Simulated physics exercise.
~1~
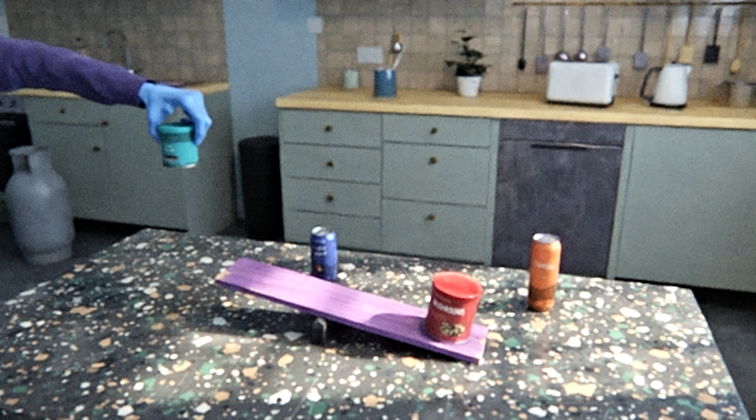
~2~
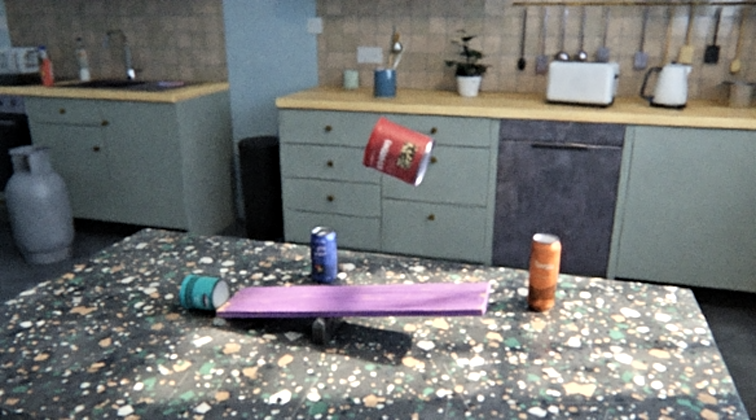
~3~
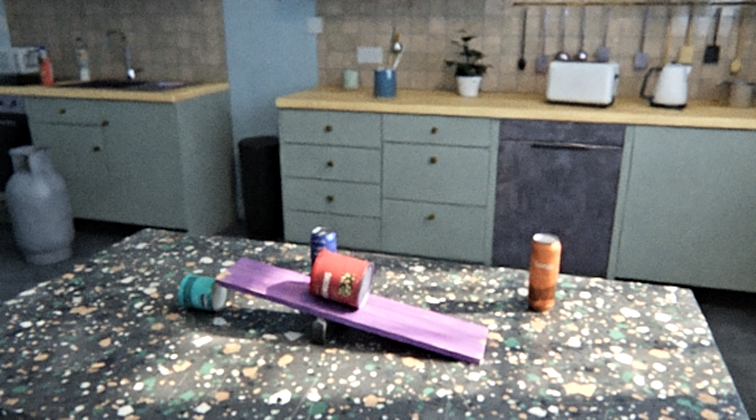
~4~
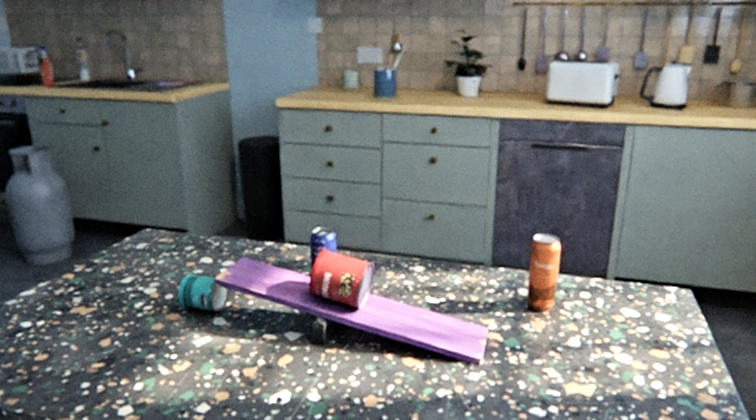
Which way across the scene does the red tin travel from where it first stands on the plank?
The red tin travels to the left, flying up off the low end and coming down on its side near the middle of the plank.
A hand drops a turquoise tin, flinging up a red tin, and both end lying sideways.
